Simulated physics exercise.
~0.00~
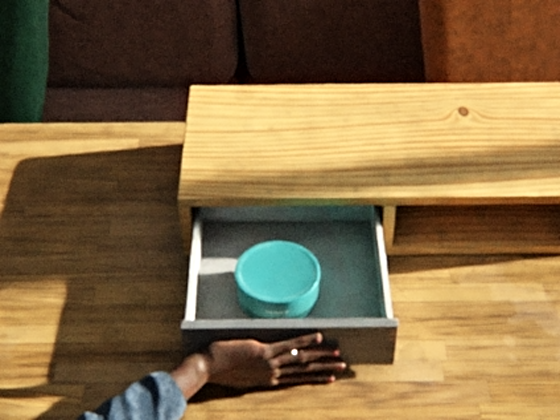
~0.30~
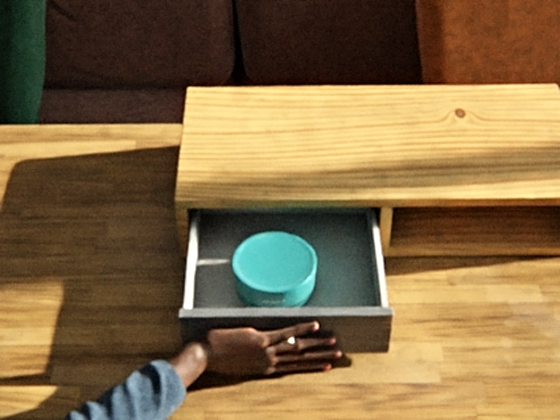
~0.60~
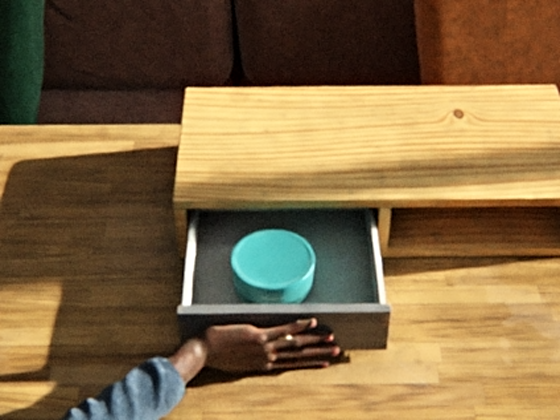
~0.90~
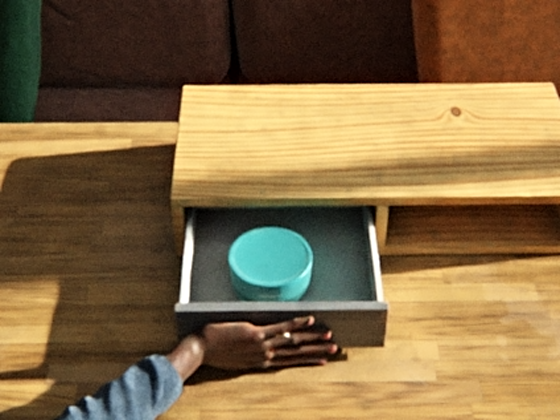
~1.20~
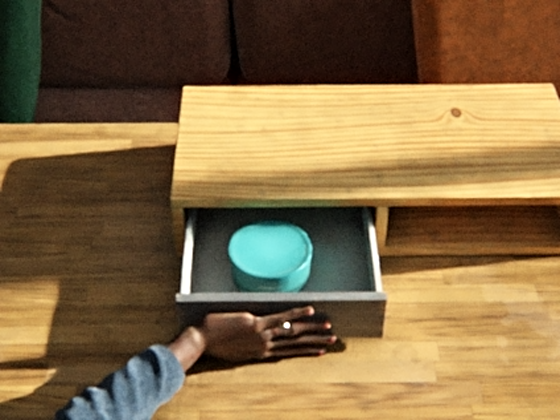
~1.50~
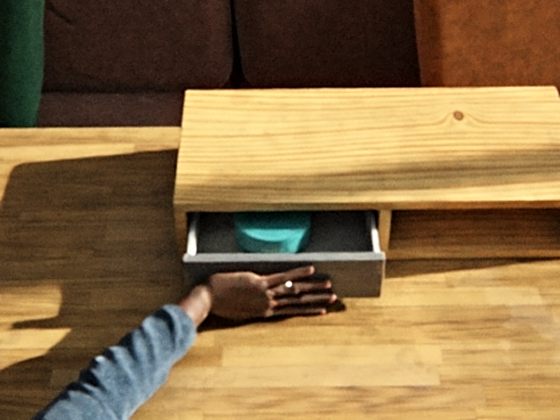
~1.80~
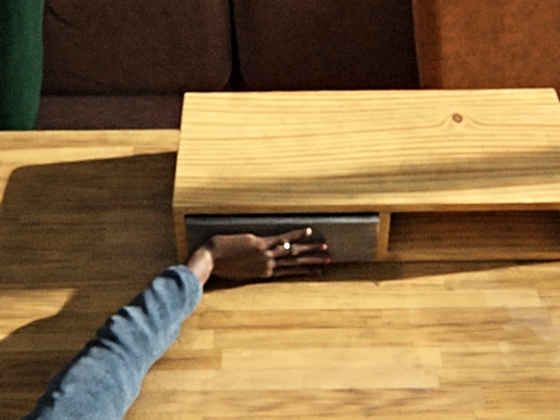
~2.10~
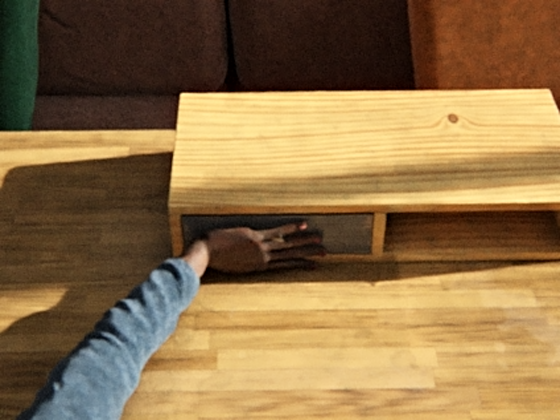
On a wooden tabletop in front of a dark brown sofa, a low, pale wooden unit stands with its gray drawer pulled open, a round turquoise tub sitting inside. A hand with a ring, its arm in a blue denim-like sleeve, reaches in from the lower left and rests against the drawer front. At first the drawer barely moves, easing inward only a little. Then the hand pushes it steadily back, and the tub slips out of sight beneath the unit's top. The drawer closes completely, with the hand still resting against its front.
